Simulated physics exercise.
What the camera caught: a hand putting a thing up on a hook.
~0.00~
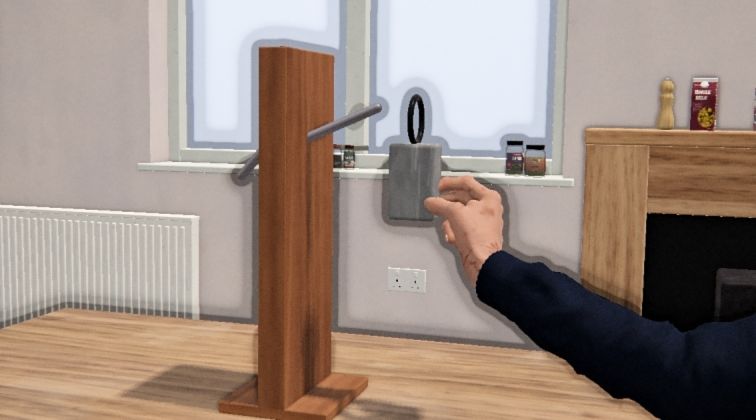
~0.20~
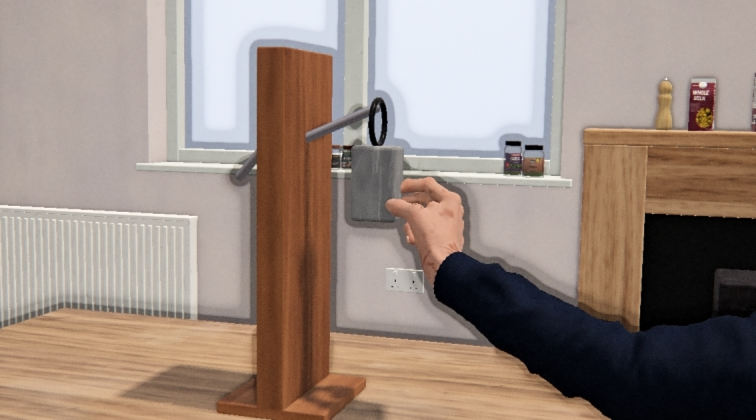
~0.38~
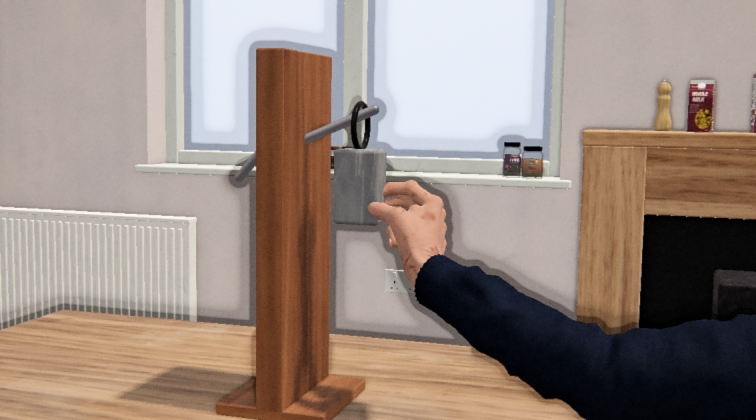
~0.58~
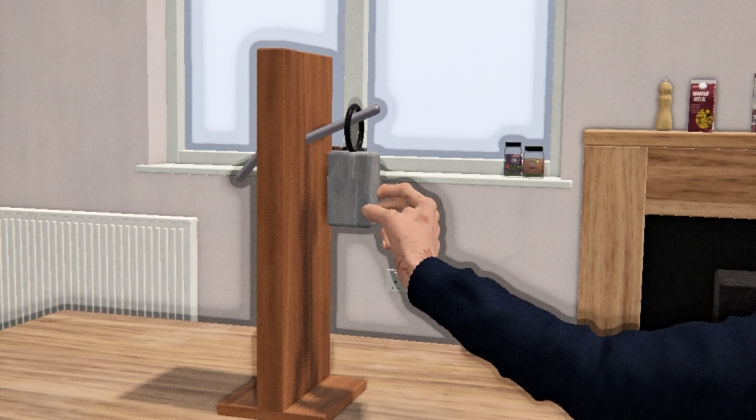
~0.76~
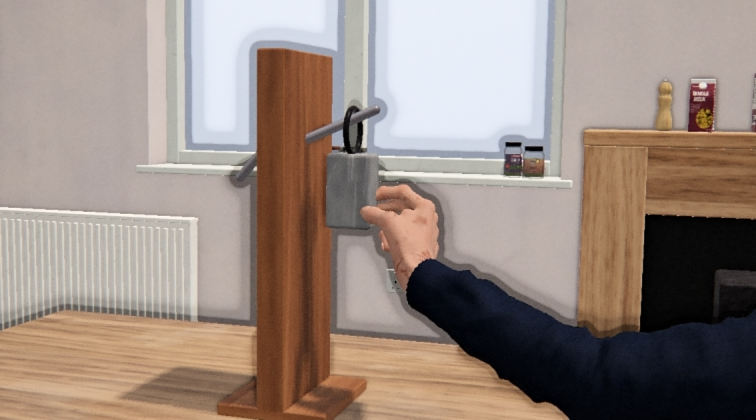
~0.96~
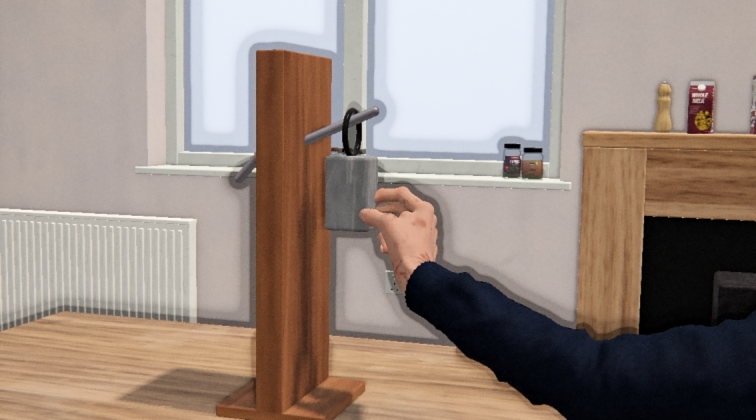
A hand moves a grey pouch left and loops its black ring over a peg.
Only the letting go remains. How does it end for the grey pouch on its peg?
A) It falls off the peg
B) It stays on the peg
The answer is B.
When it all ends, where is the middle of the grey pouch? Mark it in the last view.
Around (329, 182).
Around 1.08 s, grey pouch leaning 8° off how it started near (347, 175).
Around 1.26 s, grey pouch travelled a little near (328, 181).
Around 1.44 s, grey pouch leaning 11° off how it started near (333, 181).
Finally (2.0 s), the grey pouch stays on its peg, near (329, 181).
